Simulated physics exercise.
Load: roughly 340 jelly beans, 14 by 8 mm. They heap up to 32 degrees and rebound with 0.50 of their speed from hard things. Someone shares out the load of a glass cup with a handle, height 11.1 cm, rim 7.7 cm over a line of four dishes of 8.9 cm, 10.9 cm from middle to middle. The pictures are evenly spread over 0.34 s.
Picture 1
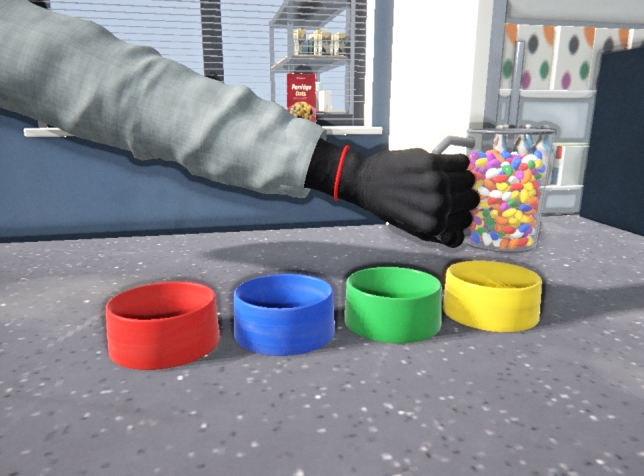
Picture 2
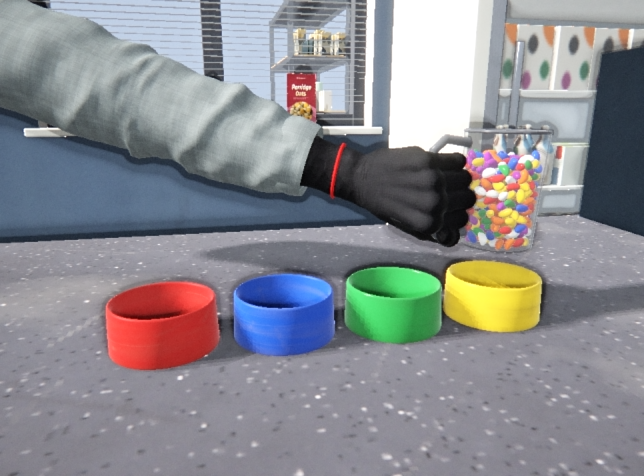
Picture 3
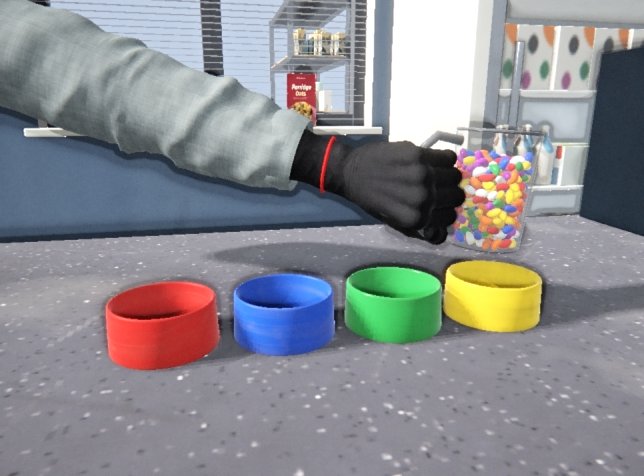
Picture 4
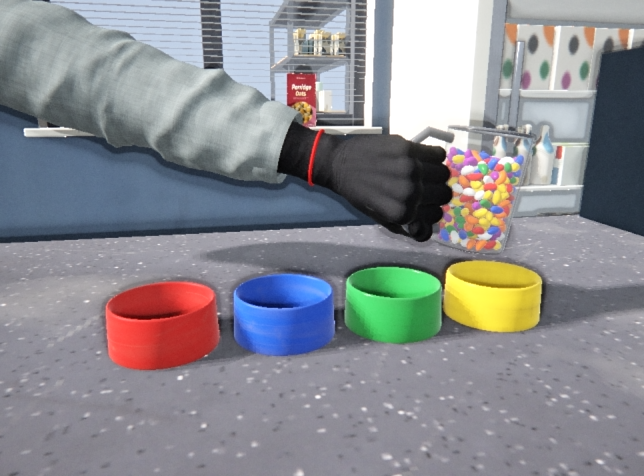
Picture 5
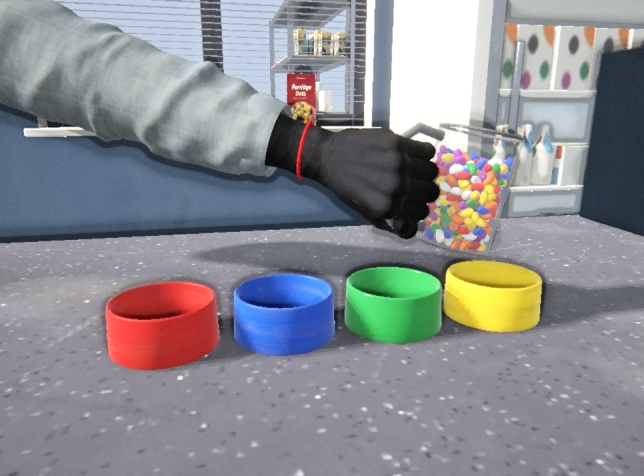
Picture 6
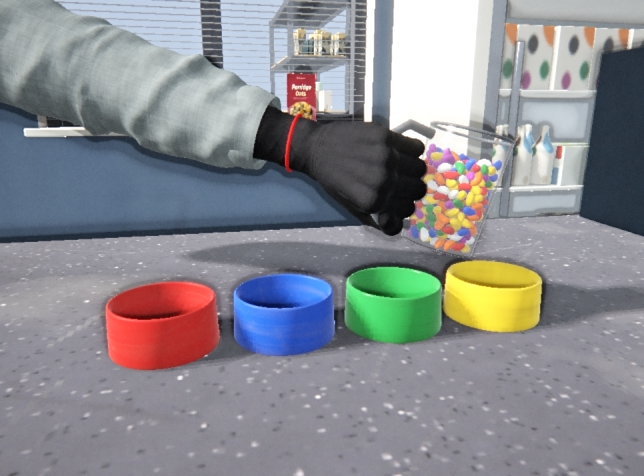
A black-gloved hand moves a clear cup of colourful beans slightly left, tilting it gently rightward.
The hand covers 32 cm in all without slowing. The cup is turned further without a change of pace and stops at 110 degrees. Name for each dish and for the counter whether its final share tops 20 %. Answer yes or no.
Red dish: No; blue dish: Yes; green dish: No; yellow dish: No; on the counter: Yes.
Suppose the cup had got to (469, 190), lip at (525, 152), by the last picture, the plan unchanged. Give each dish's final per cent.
Red 0; blue 30; green 50; yellow 0.
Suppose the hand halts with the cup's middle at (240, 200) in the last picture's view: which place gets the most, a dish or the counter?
Most goes to: Blue.
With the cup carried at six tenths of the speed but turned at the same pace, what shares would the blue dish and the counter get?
Then: Blue 60; counter 30.
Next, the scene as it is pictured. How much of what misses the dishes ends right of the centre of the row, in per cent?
About 0 per cent.
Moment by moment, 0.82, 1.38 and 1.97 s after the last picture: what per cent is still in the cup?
In turn: 100, 100, 50.
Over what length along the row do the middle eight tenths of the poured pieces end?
Some 8 cm.
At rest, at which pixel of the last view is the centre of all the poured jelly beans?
Near (268, 313).
Then, 0.82 s after the last picture, tilt 59 degrees; cup holds 100 %.
Then, 1.38 s after the last picture, tilt 89 degrees; cup holds 100 %.
Then, 1.97 s after the last picture, tilt 110 degrees; cup holds 50 %, blue 50 %.
In the end, red 0 %, blue 70 %, green 0 %, yellow 0 %, counter 30 %.
